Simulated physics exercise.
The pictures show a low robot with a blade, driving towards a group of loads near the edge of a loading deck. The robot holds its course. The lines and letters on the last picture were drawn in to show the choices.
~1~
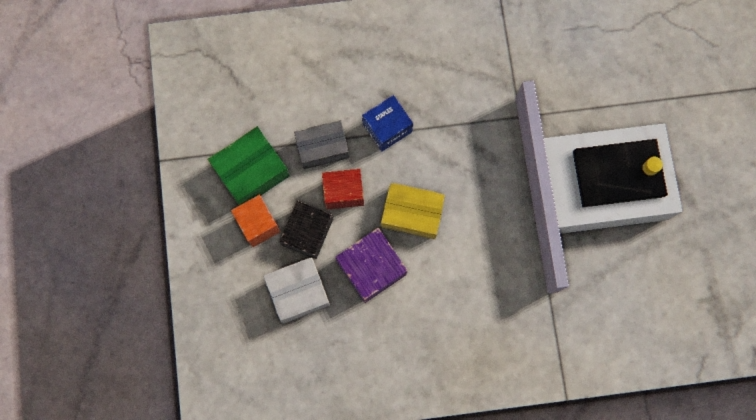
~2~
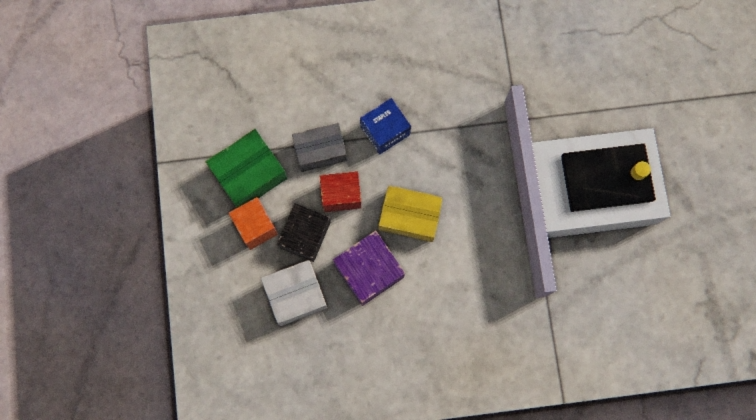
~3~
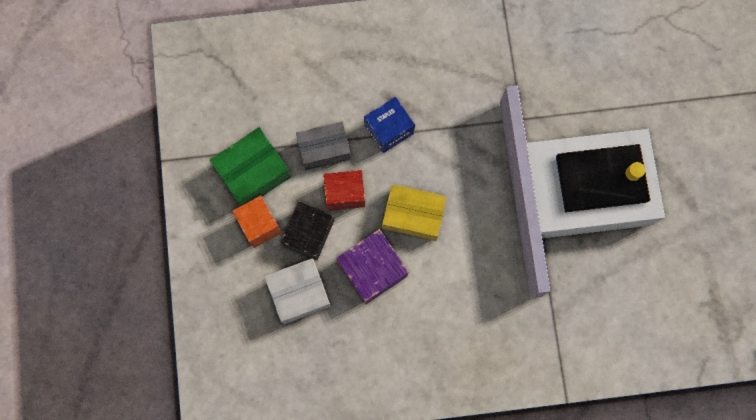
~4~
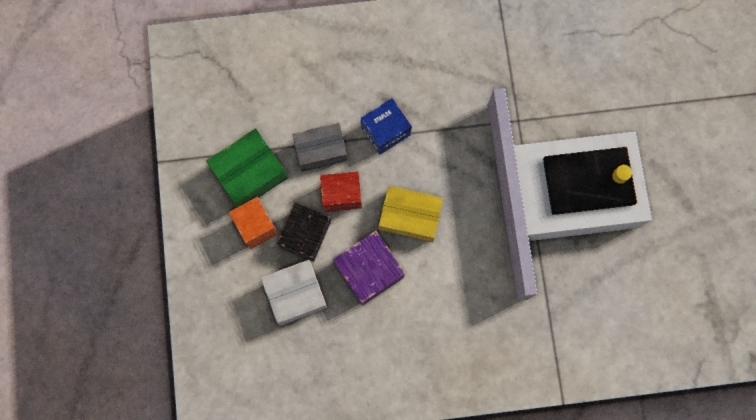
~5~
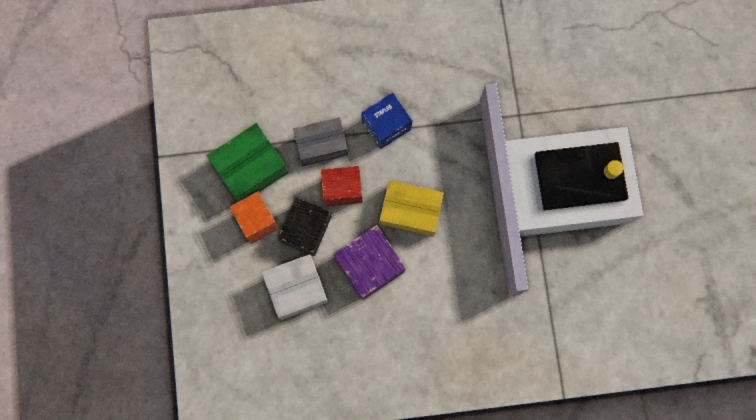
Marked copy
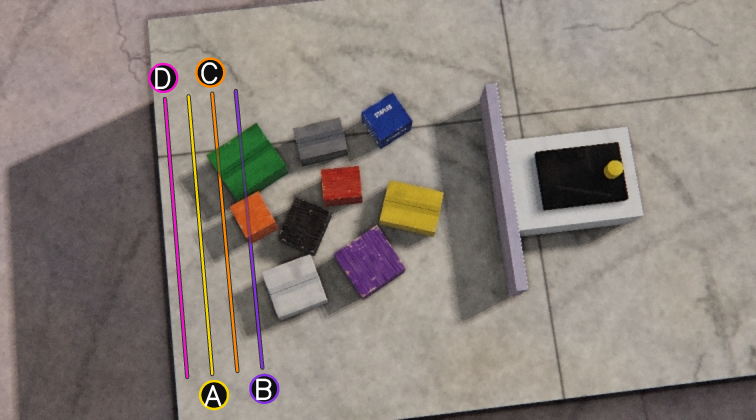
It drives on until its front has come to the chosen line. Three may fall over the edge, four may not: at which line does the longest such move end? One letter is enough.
No fourth one falls up to B.
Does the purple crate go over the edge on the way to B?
No.
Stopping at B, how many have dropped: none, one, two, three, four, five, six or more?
By then, two.
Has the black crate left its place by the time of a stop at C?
By then, yes.
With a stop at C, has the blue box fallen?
By then, no.
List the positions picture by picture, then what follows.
In the first frame, purple crate (372, 266); green box (249, 167); red crate (343, 190).
In the second frame, robot (602, 178); black crate (304, 233).
In the third frame, robot (596, 179); yellow parcel (414, 213).
In the fourth frame, robot (583, 181); white box (295, 294).
In the fifth frame, robot (575, 177); purple crate (370, 263); green box (248, 164); red crate (342, 187).
On the marked copy, A at (200, 231); B at (249, 225); C at (224, 228); D at (176, 234).
Taking B. A third of the way, robot (482, 187); blue box (371, 120); purple crate (367, 268).
Two thirds of the way, robot (389, 199); green box (199, 180); orange crate (204, 229).
When it is over, robot (317, 207); orange crate over the edge; green box over the edge; two fallen.
As for the rest, A drops five; C drops four; D drops nine.
